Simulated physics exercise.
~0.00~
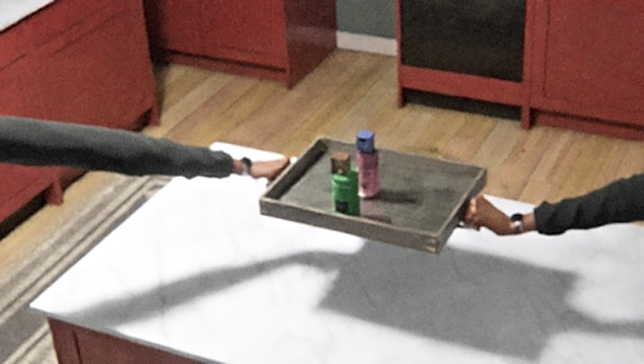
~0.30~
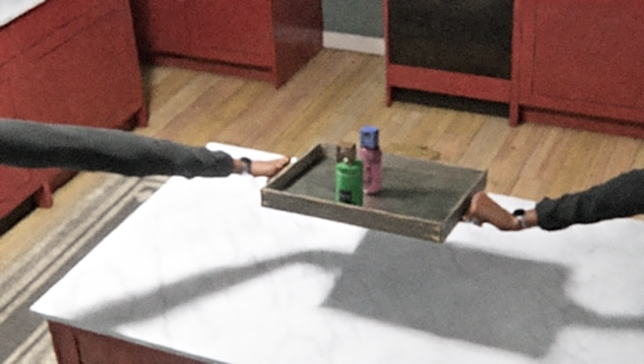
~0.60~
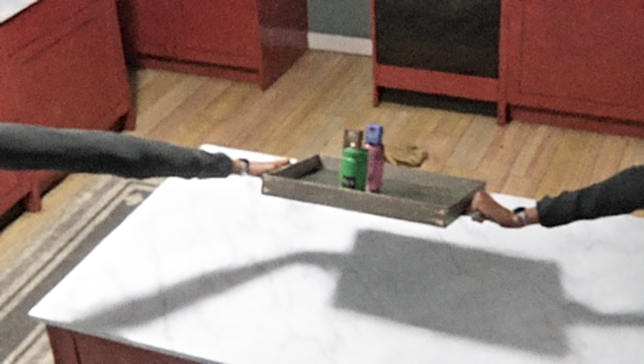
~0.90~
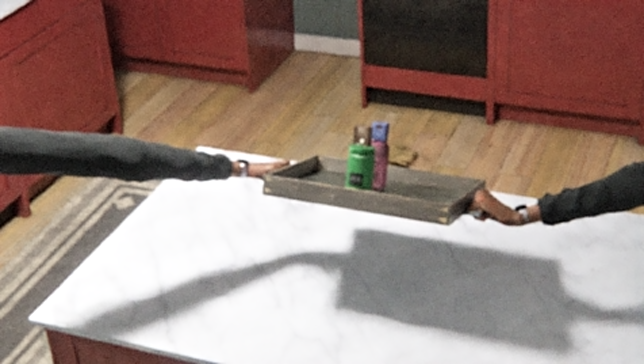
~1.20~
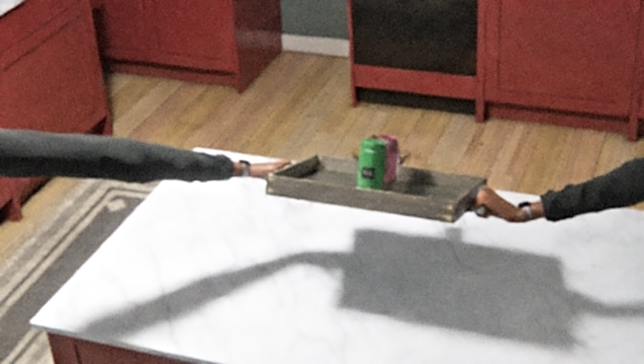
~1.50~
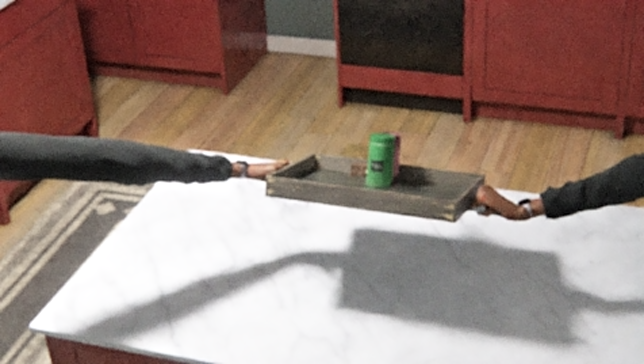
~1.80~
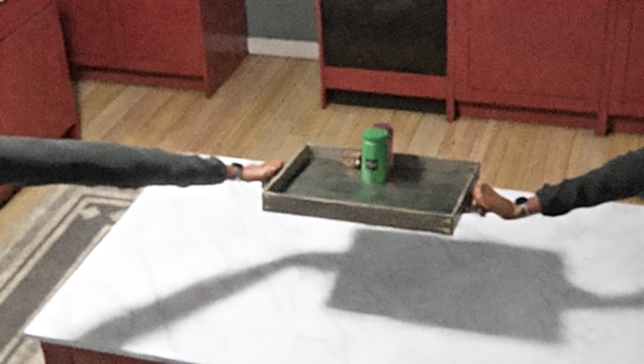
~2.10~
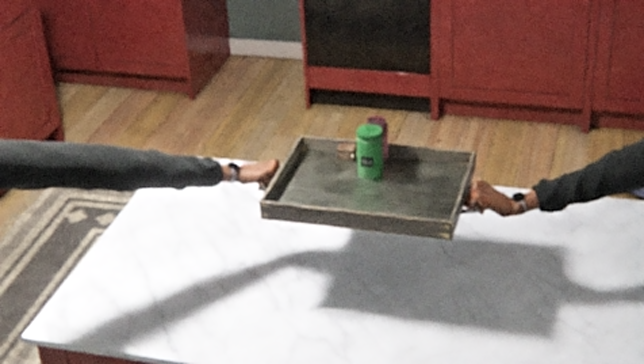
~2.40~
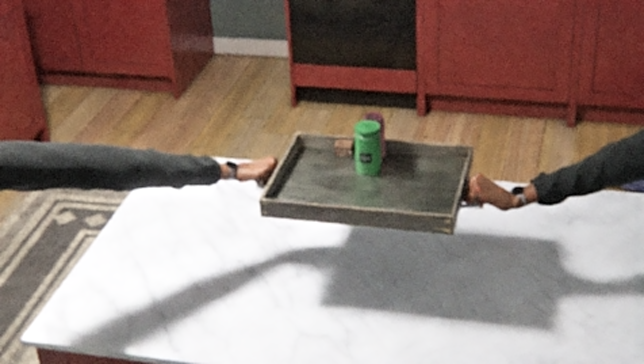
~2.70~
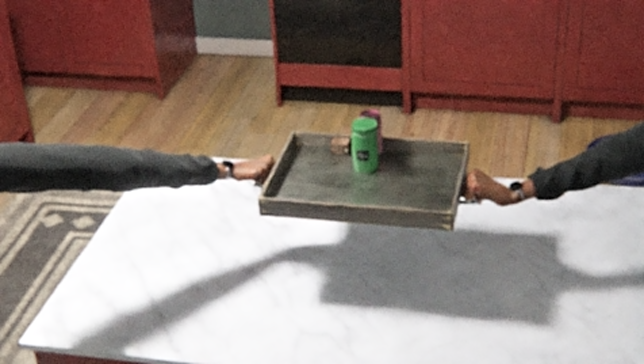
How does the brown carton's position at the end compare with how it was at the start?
At the start the brown carton stands upright behind the green jar, but by the end it is lying on its side on the tray, just left of the jar.
